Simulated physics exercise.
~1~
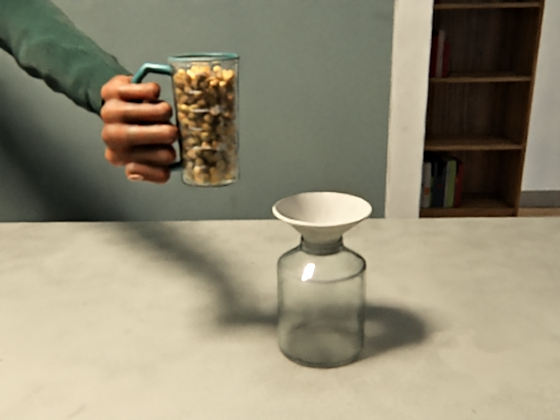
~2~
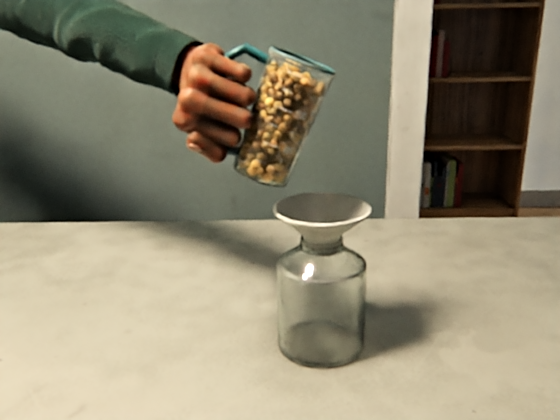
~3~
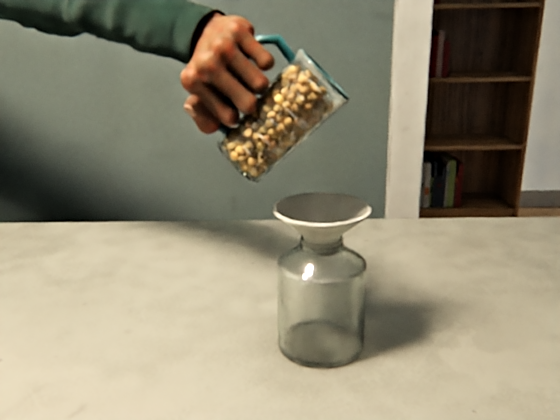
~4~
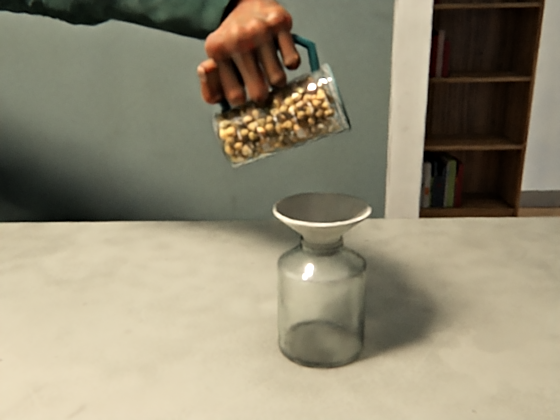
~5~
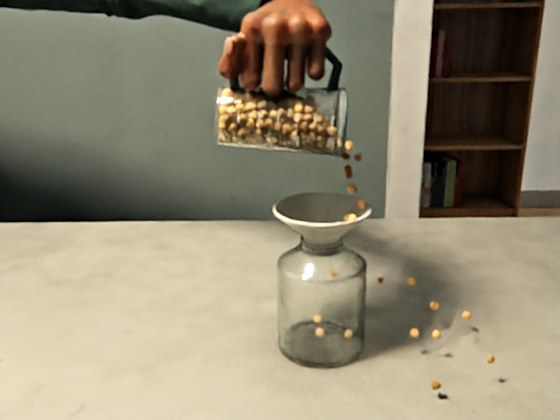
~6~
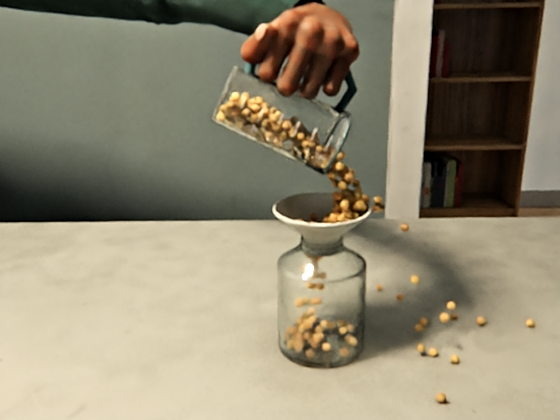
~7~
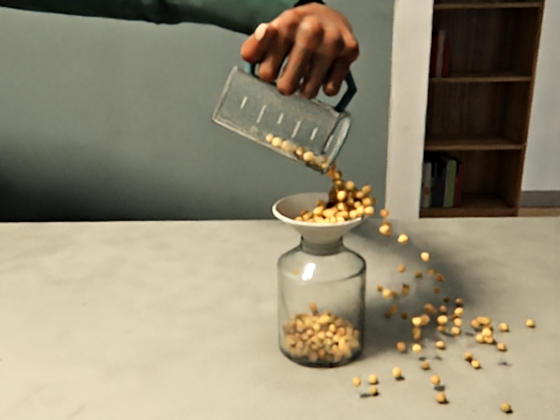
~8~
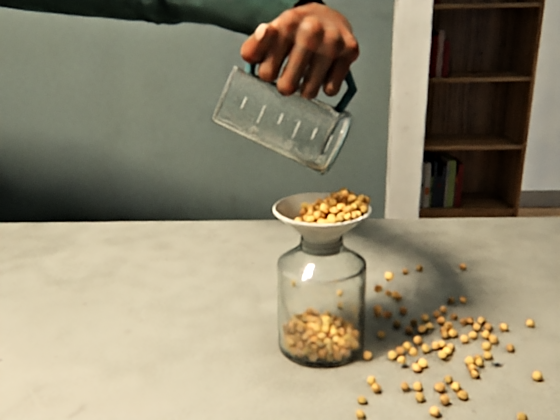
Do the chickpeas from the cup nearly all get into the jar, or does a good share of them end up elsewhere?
A good share ends up elsewhere. Only part of the chickpeas reach the jar, while another part stays heaped in the funnel and another part lies spilt on the table.
A clear cup full of dried chickpeas, held by a hand in a green sleeve, moves right toward a glass jar with a white funnel in its neck. Above the funnel the cup leans over until it lies on its side, and the first chickpeas drop from its rim. As it tips further, they pour out in a thick stream, some falling through into the jar and others bouncing off to the right across the table. The funnel then fills up. At the end the cup is empty, with chickpeas heaped in the funnel, resting in the jar and scattered over the tabletop.
